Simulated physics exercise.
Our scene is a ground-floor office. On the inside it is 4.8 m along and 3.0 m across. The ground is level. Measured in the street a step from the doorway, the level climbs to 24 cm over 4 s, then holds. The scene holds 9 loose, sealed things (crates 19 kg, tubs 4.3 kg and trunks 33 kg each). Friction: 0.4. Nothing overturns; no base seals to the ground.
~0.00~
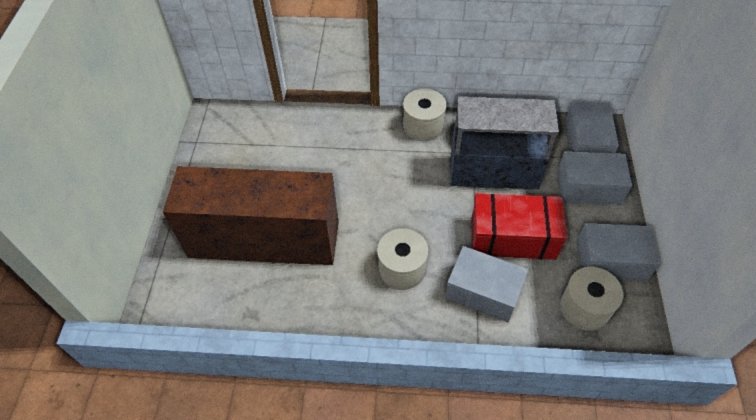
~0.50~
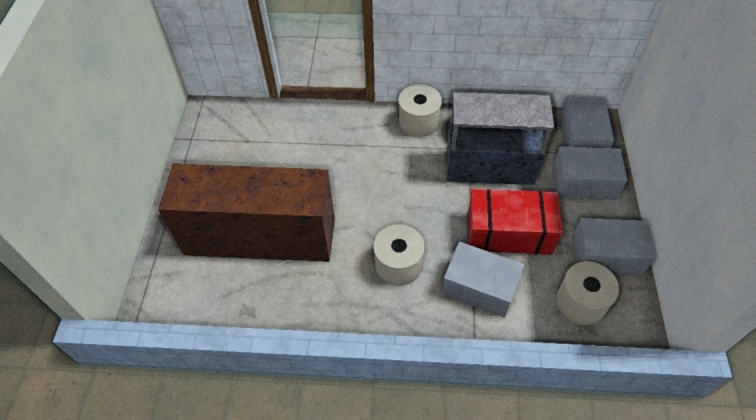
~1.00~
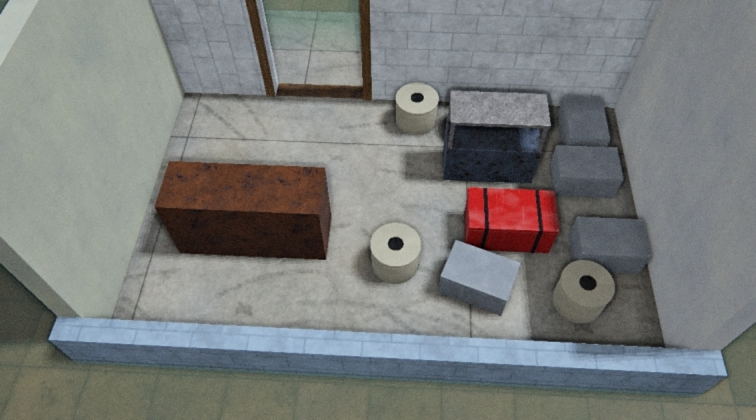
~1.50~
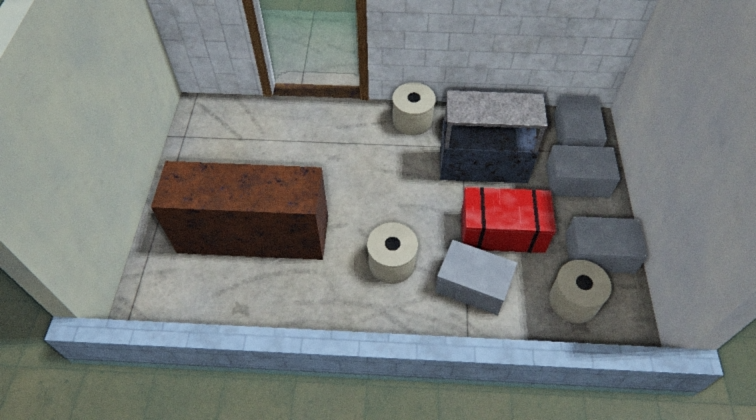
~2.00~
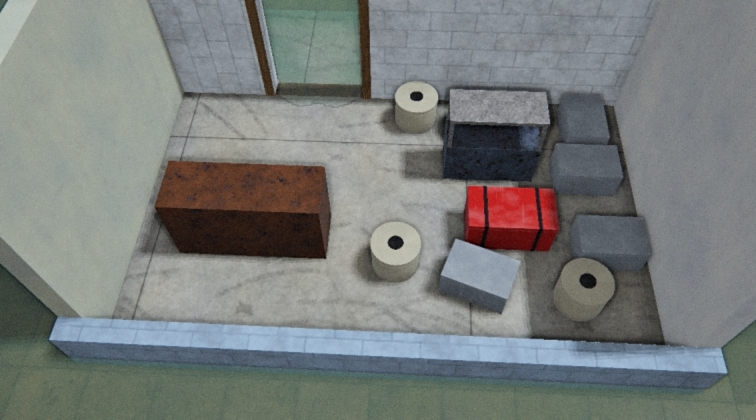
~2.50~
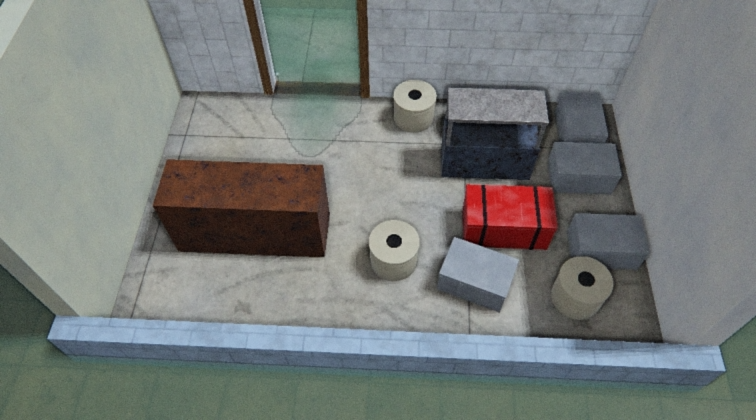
Water rising over the street outside a room, then spreading in a thin sheet through the doorway, while boxes and tubs stay still.
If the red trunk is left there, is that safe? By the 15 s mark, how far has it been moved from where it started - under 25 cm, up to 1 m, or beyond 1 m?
It has been moved up to 1 m.
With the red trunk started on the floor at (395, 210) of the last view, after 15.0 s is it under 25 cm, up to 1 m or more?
Short answer, it is taken a long way.
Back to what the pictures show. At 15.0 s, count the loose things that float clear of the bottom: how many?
It comes to 9 of them.
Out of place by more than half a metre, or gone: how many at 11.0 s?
I count 4 of them.
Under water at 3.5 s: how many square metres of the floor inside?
I'd estimate close to 3.0 m2.
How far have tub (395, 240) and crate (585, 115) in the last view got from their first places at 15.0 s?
250 cm, 250 cm.
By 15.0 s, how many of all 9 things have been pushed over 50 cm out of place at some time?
8.
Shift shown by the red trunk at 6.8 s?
Around 0 cm from the start by that time.
After 3.5 s the red trunk is near (511, 206), 0.0 m from its start, aground; 0 afloat.
After 6.8 s the red trunk is near (511, 206), 0.0 m from its start, aground; 0 afloat.
After 11.0 s the red trunk is near (520, 194), 0.2 m from its start, afloat; 6 afloat.
After 15.0 s the red trunk is near (553, 185), 0.4 m from its start, afloat; 9 afloat.
